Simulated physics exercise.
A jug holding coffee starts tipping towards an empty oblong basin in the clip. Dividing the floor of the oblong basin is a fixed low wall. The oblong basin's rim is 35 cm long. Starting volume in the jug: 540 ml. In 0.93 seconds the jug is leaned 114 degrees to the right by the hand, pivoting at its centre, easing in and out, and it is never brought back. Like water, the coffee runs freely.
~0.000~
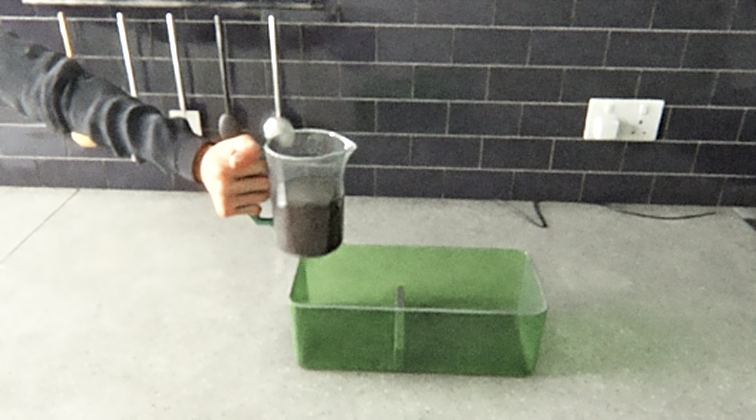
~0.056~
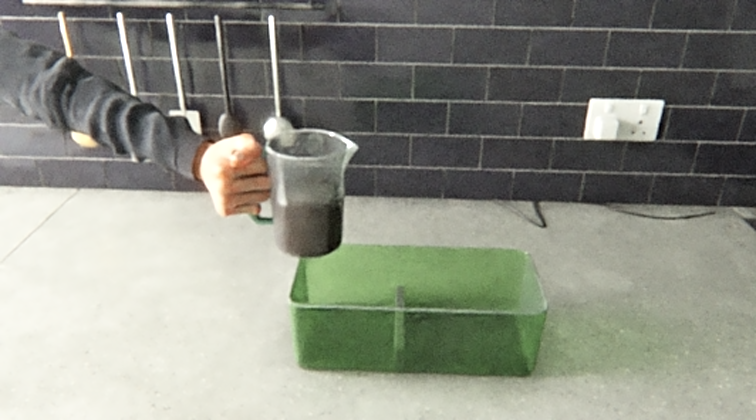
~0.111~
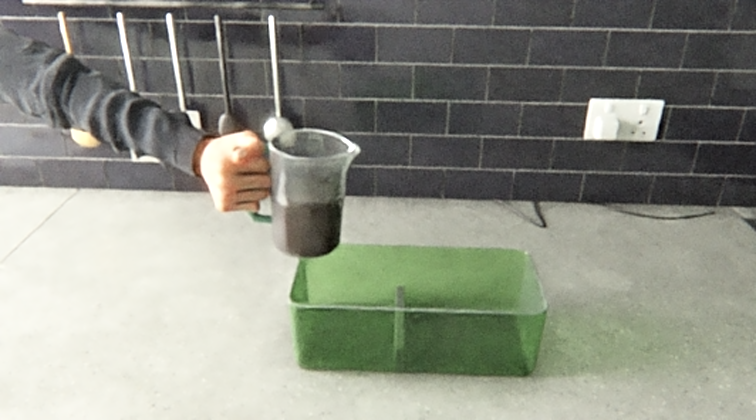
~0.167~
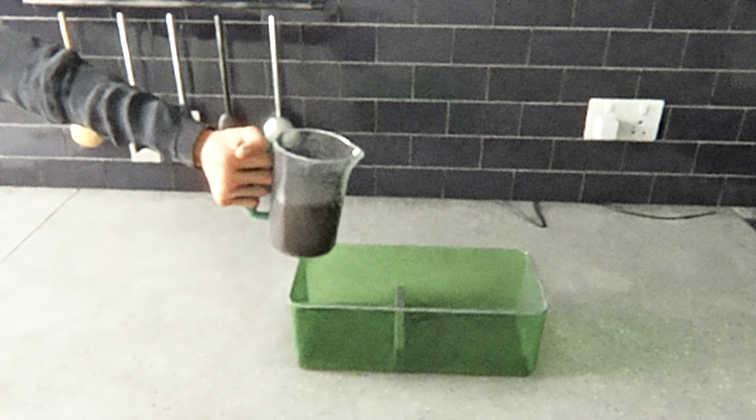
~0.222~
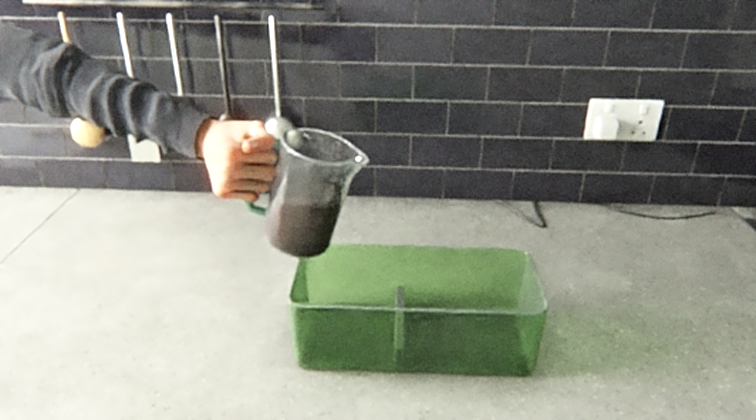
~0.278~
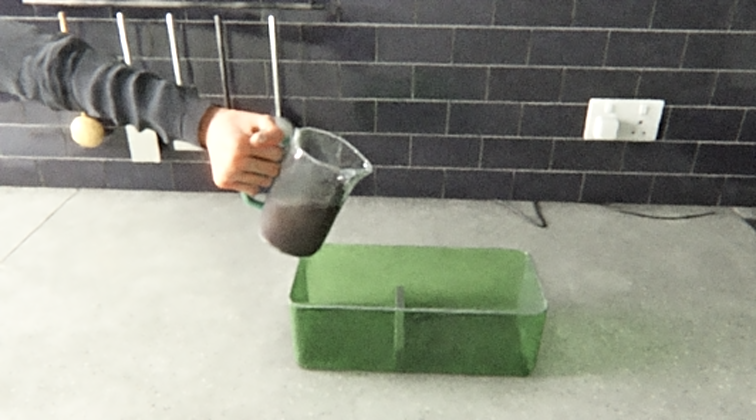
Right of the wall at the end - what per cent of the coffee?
Near 47 per cent.
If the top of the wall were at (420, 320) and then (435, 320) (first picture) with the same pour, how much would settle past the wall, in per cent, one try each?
In order, 10 and 10 per cent.
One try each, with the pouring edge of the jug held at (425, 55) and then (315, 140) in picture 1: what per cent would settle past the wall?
I'd expect close to 75 per cent and then close to 5 per cent.
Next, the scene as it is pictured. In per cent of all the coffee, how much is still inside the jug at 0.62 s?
Around 90 in a hundred.
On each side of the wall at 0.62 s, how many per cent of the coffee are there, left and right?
About 0 left, 0 right.
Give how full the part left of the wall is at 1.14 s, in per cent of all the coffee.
About 50 percent.
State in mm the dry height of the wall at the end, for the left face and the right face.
About 26 mm on the left, about 30 mm on the right.
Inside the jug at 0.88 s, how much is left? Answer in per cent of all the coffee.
Close to 26 percent of the whole amount.
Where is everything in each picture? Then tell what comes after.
It leans 0°; its right rim is at (356, 146); the coffee meets the walls at (274, 187) and (342, 188); the oblong basin's rim runs from (296, 273) to (538, 280); the wall's top is at (400, 315), in the first frame.
It leans 1°; its right rim is at (357, 147); the coffee meets the walls at (275, 187) and (343, 188), in the second frame.
It leans 4°; its right rim is at (360, 150); the coffee meets the walls at (274, 188) and (343, 188), in the third frame.
It leans 9°; its right rim is at (364, 154); the coffee meets the walls at (274, 188) and (343, 188), in the fourth frame.
It leans 15°; its right rim is at (369, 161); the coffee meets the walls at (273, 189) and (345, 189), in the fifth frame.
It leans 23°; its right rim is at (373, 169); the coffee meets the walls at (273, 188) and (346, 190), in the sixth frame.
Then, 0.62 s in, the tilt is 86° and 91 per cent is still to pour, 0 is left of the wall and 0 right of it.
Then, 0.88 s in, the tilt is 113° and 25 per cent is still to pour, 25 is left of the wall and 34 right of it.
Then, 1.14 s in, the tilt is 114° and 1 per cent is still to pour, 51 is left of the wall and 46 right of it.
Then, 1.43 s in, the tilt is 114° and 0 per cent is still to pour, 52 is left of the wall and 47 right of it.
Finally, 52 per cent lies left of the wall, 47 right of it and 1 outside.
